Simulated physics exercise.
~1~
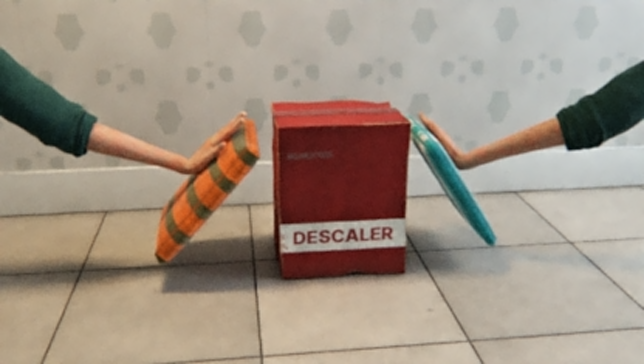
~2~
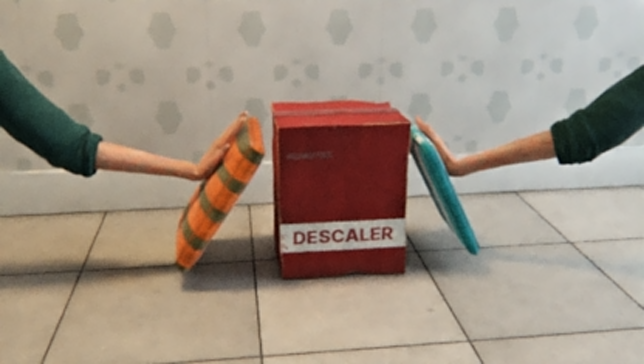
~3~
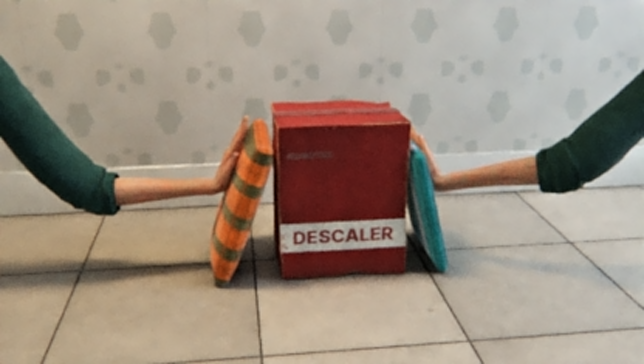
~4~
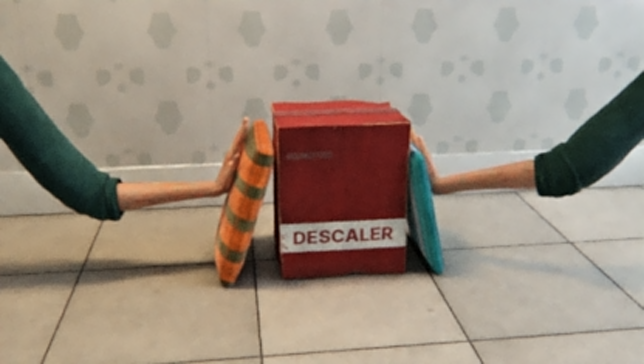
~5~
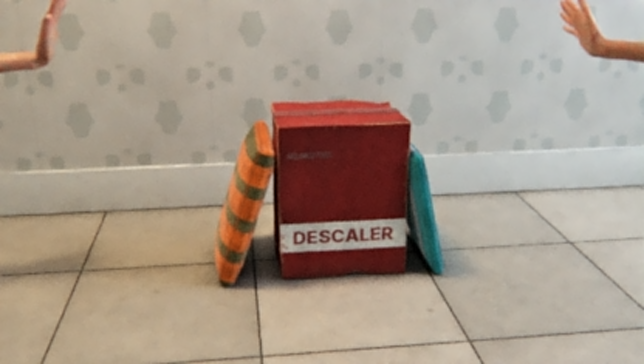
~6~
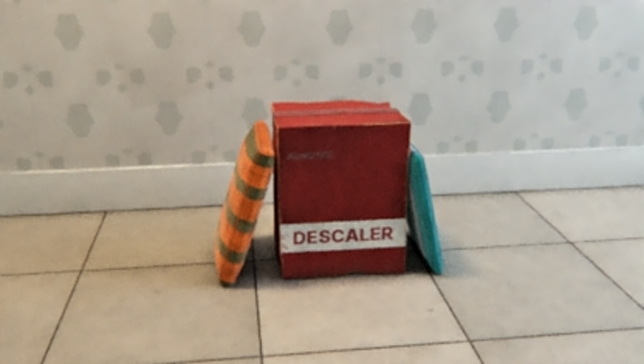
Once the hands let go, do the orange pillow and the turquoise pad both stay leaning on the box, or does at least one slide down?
Both stay leaning on the box. Neither the orange pillow nor the turquoise pad slides down after the hands withdraw.
